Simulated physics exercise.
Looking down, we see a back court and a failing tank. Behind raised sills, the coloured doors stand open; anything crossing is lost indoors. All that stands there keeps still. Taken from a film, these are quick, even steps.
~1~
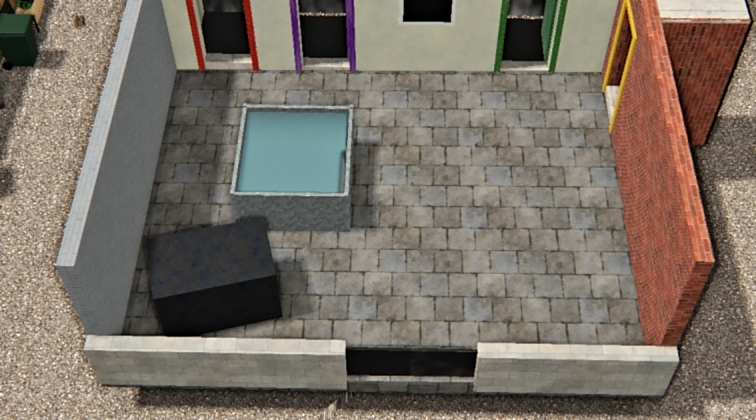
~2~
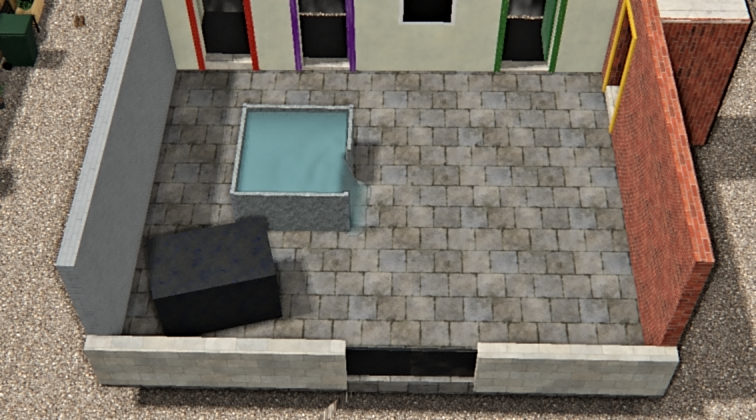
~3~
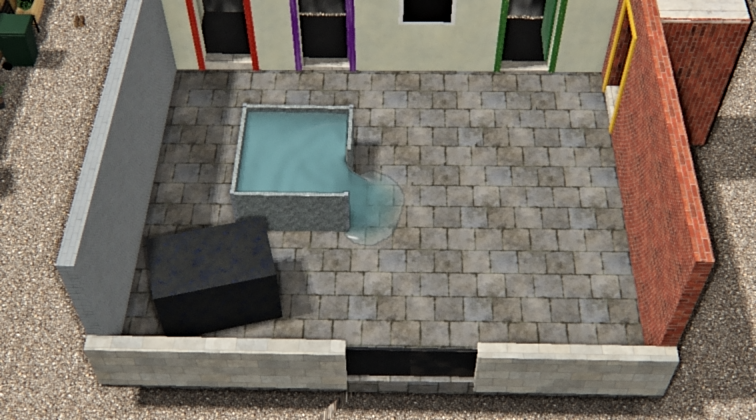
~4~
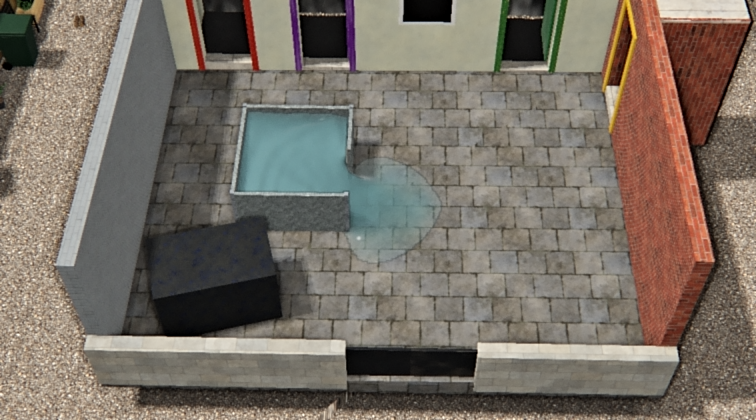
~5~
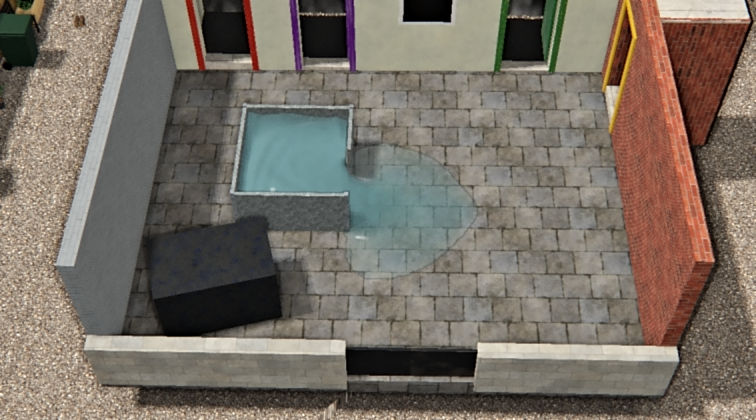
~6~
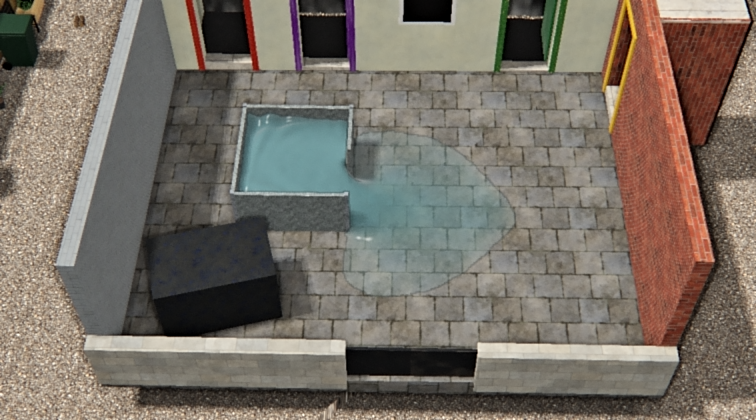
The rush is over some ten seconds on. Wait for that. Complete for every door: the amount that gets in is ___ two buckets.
Red door: At most; green door: More than; yellow door: At most; purple door: At most.
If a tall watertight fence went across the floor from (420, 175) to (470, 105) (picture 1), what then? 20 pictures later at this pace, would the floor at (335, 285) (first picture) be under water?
Answer: That point is left unsoaked.
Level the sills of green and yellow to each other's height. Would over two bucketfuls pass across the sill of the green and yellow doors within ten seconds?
You'd find the green door stays short and the yellow door tops the limit.
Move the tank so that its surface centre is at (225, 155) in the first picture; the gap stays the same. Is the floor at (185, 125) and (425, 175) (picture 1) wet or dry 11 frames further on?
The first spot is left dry, the second inundated.
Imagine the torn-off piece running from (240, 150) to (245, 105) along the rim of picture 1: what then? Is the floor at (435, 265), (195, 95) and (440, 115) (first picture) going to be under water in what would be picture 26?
Unwetted, submerged, submerged.
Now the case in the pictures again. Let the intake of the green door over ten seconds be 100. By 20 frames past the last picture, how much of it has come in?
Roughly 5 per cent.
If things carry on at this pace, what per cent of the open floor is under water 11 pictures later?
Roughly 50 %.
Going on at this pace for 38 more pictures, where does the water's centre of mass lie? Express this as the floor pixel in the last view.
I'd say around (459, 214).
A moment on, water covers 40 % of the floor; the red door not reached, the green door not reached, the yellow door not reached, the purple door not reached.
Next, water covers 50 % of the floor; the red door not reached, the green door wet at the sill, nothing in, the yellow door wet at the sill, nothing in, the purple door not reached.
Then, water covers 50 % of the floor; the red door not reached, the green door under two buckets in, the yellow door wet at the sill, nothing in, the purple door not reached.
Later, water covers 65 % of the floor; the red door not reached, the green door over two buckets in, the yellow door wet at the sill, nothing in, the purple door wet at the sill, nothing in.
In the end, water covers 95 % of the floor; the red door wet at the sill, nothing in, the green door far over two buckets in, the yellow door wet at the sill, nothing in, the purple door wet at the sill, nothing in.
